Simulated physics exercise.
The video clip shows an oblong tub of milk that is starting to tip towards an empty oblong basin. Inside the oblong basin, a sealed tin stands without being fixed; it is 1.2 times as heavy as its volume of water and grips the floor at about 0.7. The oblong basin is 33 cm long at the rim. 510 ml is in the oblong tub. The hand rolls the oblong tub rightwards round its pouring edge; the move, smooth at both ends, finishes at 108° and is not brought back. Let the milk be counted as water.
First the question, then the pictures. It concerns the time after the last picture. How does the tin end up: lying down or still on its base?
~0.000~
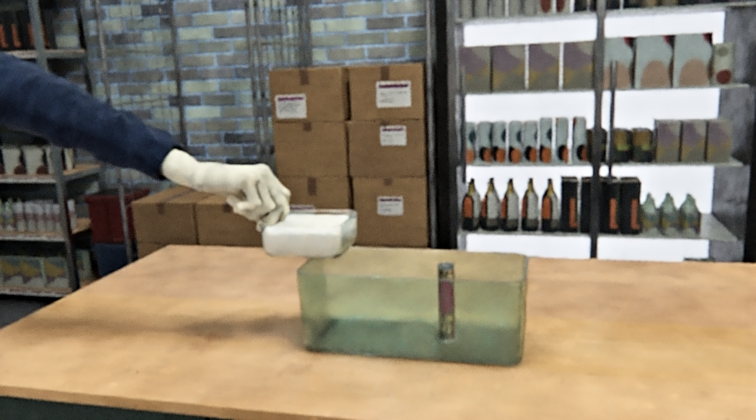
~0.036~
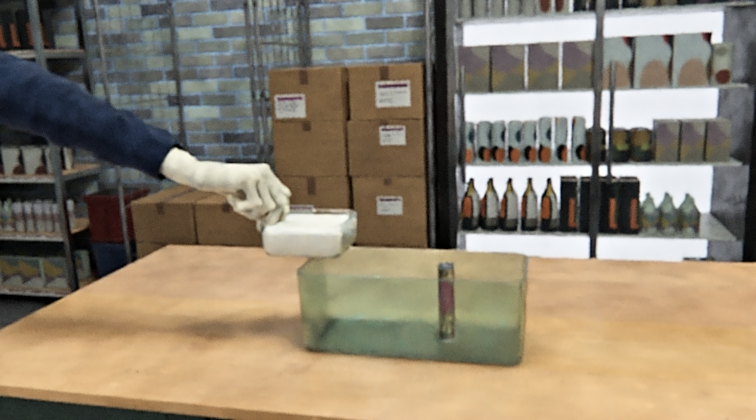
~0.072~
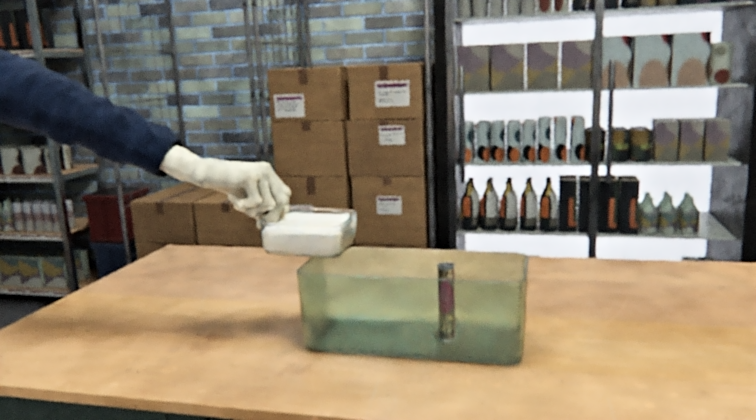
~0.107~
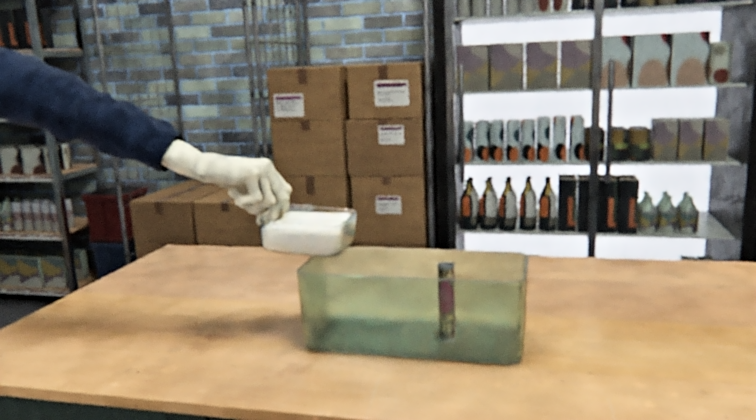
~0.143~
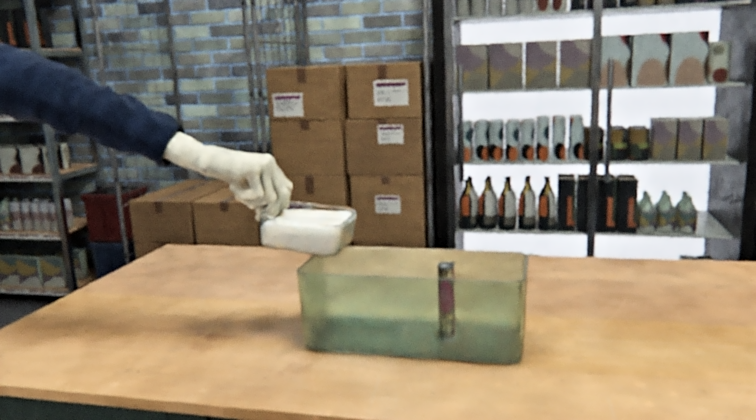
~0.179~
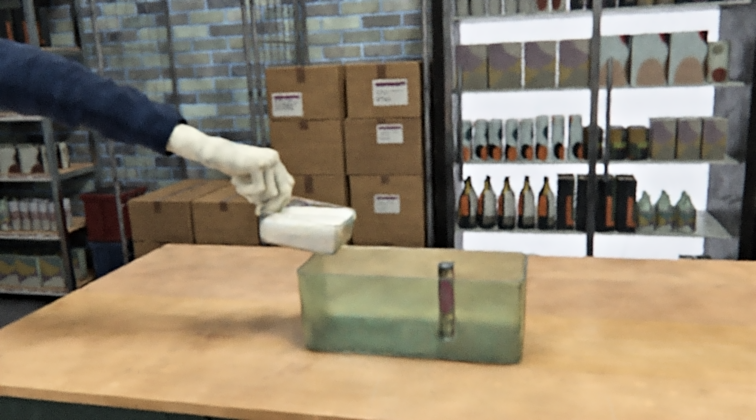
It stays erect.
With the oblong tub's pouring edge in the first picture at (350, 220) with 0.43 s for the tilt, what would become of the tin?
Result: Tin tipped over.
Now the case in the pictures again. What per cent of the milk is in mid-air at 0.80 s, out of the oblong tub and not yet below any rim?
About 4 % of the total.
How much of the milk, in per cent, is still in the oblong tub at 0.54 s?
Portion remaining: Approx. 36 per cent.
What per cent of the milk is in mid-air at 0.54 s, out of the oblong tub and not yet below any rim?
Some 44 % is the figure.
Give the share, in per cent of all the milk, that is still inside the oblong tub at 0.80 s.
Close to 3 percent of the whole amount.
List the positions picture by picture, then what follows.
Tilt 0°; pouring edge (348, 220); surface from (275, 221) to (349, 223); the oblong basin's rim runs from (310, 261) to (526, 269); the tin's top is at (446, 269), in the first picture.
Tilt 0°; pouring edge (348, 220); surface from (275, 221) to (348, 223), in the second picture.
Tilt 2°; pouring edge (348, 220); surface from (275, 220) to (348, 222), in the third picture.
Tilt 4°; pouring edge (348, 220); surface from (275, 219) to (348, 220), in the fourth picture.
Tilt 7°; pouring edge (348, 220); surface from (274, 216) to (348, 218), in the fifth picture.
Tilt 11°; pouring edge (348, 219); surface from (273, 213) to (349, 216), in the sixth picture.
Then, 0.54 s in, the tilt is 73° and 35 per cent is still to pour; the tin stands where it began.
Then, 0.80 s in, the tilt is 106° and 3 per cent is still to pour; the tin stands where it began.
Then, 1.08 s in, the tilt is 108° and 0 per cent is still to pour; the tin stands where it began.
Then, 1.38 s in, the tilt is 108° and 0 per cent is still to pour; the tin stands where it began.
Finally, the tin stands where it began.
